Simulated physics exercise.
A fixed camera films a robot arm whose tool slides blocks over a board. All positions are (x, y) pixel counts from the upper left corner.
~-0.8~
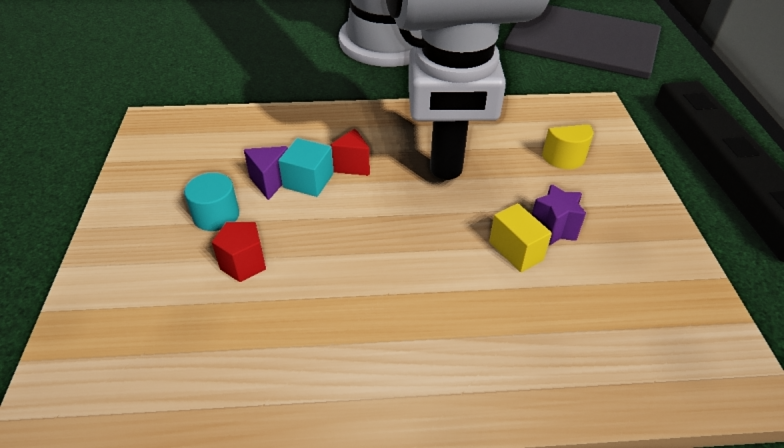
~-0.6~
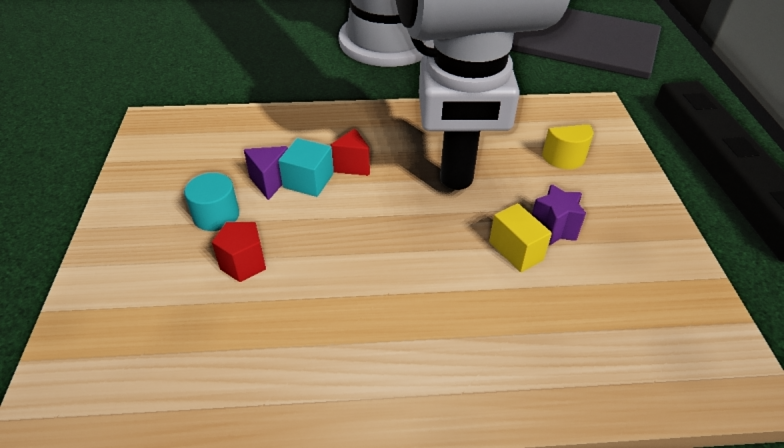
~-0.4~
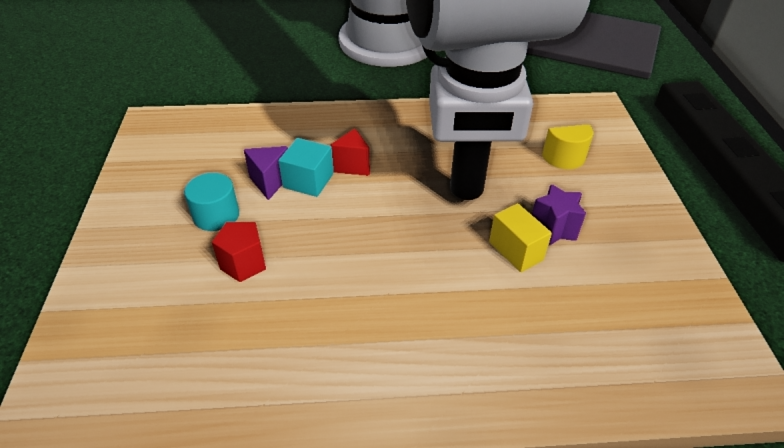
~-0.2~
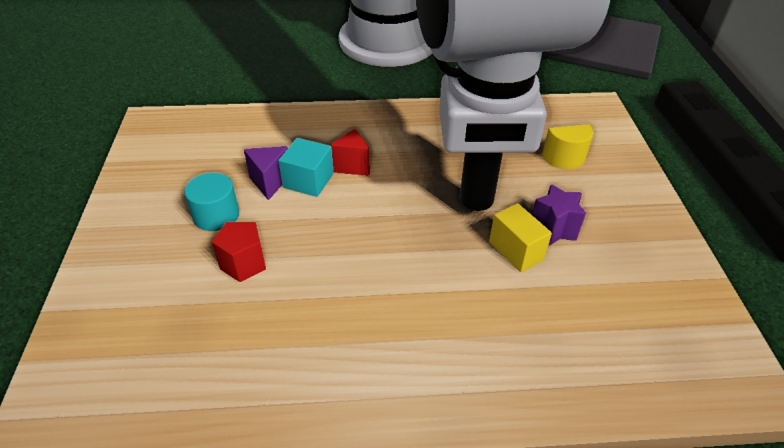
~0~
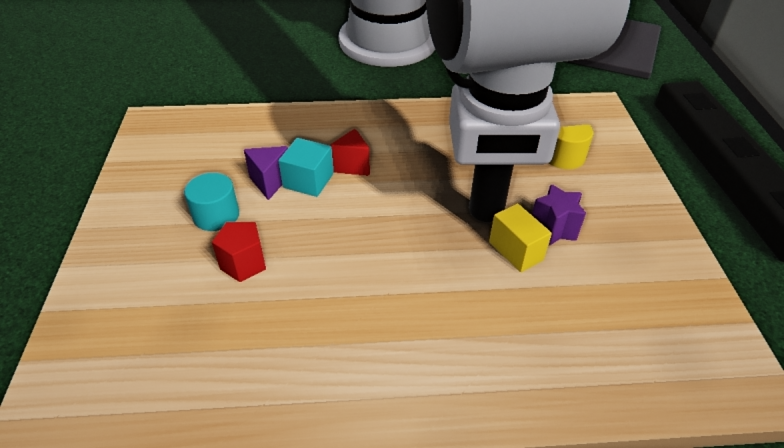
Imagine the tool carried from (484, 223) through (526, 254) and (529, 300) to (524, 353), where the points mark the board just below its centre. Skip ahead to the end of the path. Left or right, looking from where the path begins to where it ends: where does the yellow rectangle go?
Sideways shift: Left.
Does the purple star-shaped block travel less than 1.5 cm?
Yes, I think so.
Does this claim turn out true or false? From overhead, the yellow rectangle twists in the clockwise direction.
False.
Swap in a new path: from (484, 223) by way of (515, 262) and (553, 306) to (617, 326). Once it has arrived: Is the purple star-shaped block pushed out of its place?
Answer: No.
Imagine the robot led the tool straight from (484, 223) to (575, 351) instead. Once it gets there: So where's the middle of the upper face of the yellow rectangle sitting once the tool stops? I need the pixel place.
If I read the scene right, the answer is (611, 286).
The first path, step by step. One third of the way, tool at (529, 244); yellow rectangle at (562, 257).
Two thirds of the way, tool at (532, 291); yellow rectangle at (585, 291), turned 35° anticlockwise.
At the end, tool at (527, 343); yellow rectangle at (587, 292), turned 40° anticlockwise; purple star-shaped block not moved.
